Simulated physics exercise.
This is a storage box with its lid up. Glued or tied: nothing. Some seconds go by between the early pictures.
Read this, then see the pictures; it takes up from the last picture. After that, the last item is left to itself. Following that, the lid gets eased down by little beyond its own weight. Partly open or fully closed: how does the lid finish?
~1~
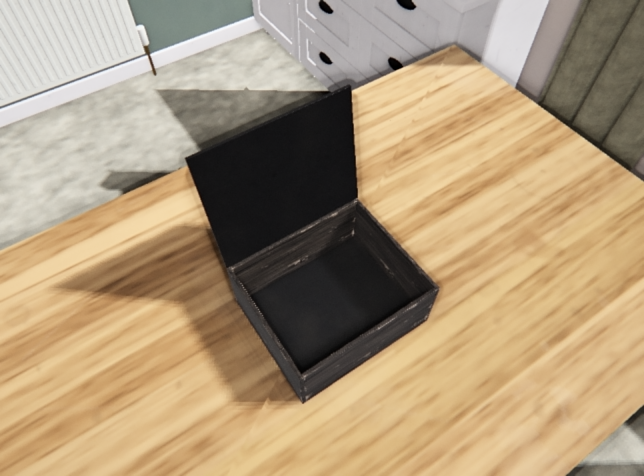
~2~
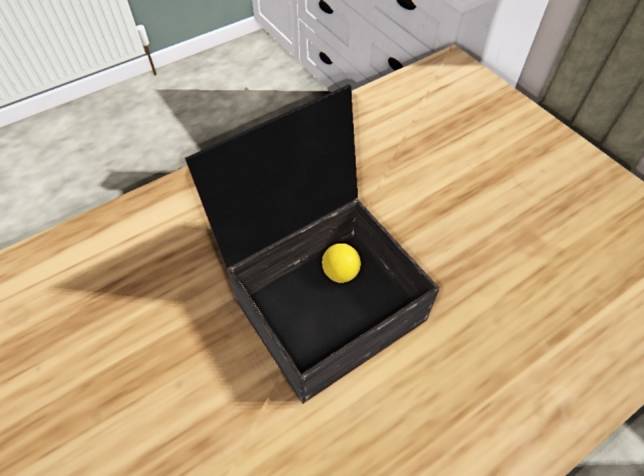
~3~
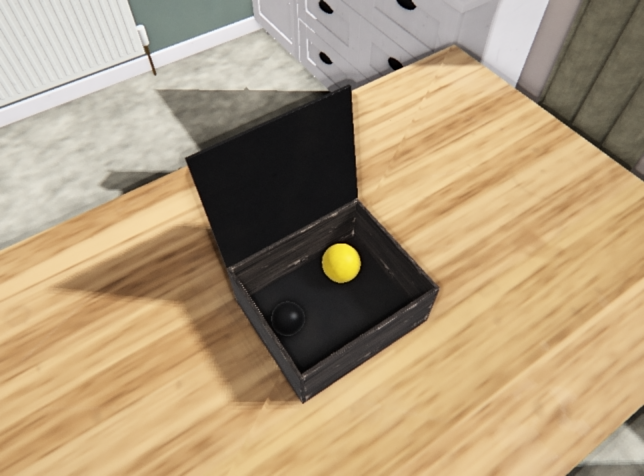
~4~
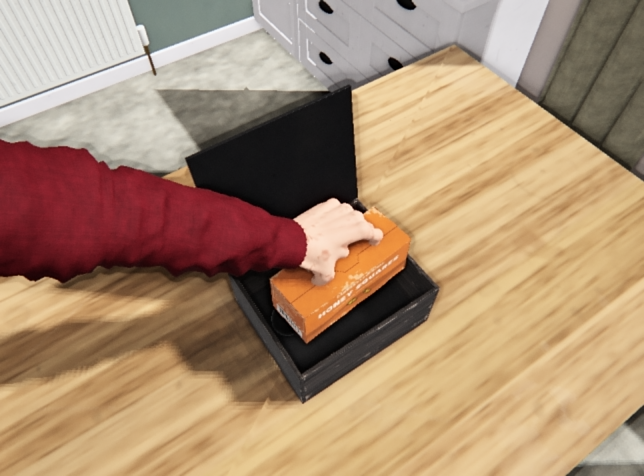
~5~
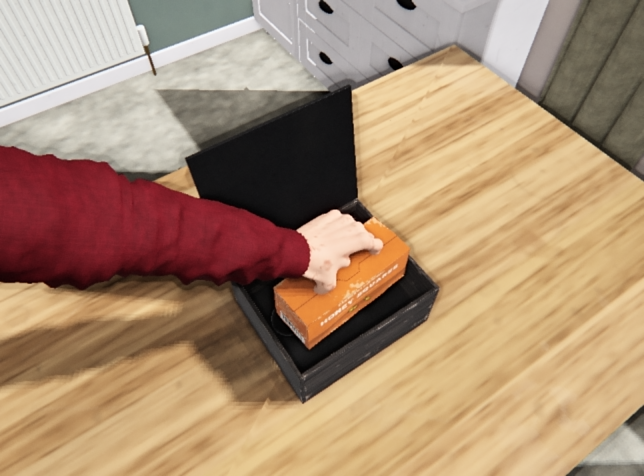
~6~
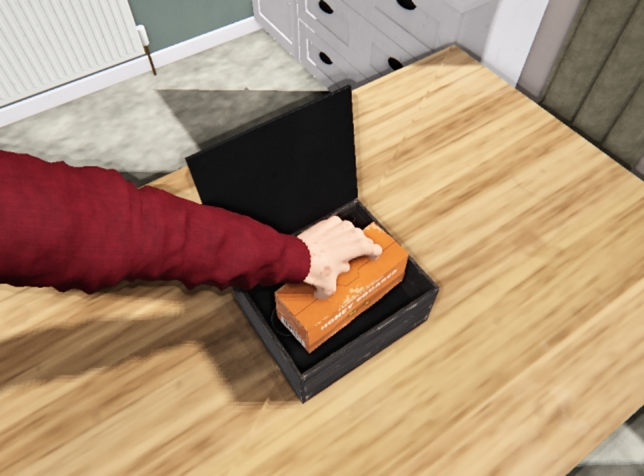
Fully closed.
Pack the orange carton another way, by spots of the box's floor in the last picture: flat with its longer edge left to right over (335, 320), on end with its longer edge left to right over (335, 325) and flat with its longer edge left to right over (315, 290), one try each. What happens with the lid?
Going through the three tries, the lid settles all the way, then hangs open, then hangs open.
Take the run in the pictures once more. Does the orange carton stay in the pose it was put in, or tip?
Observation: It tilts over.
Then, 0.50 s later than the last frame, orange carton on its side near (339, 314); black lemon moved a little.
Then, 1.50 s later than the last frame, lid 67° above the rim; orange carton on its side near (339, 314); black lemon moved about its own width.
Then, 1.90 s later than the last frame, lid 18° above the rim; orange carton on its side near (339, 314); black lemon moved about its own width.
When it is over, lid shut; lying over in the box, orange carton; moved from the start, black lemon; yellow lemon as before. End places, in pixels of the last picture, orange carton near (339, 314).
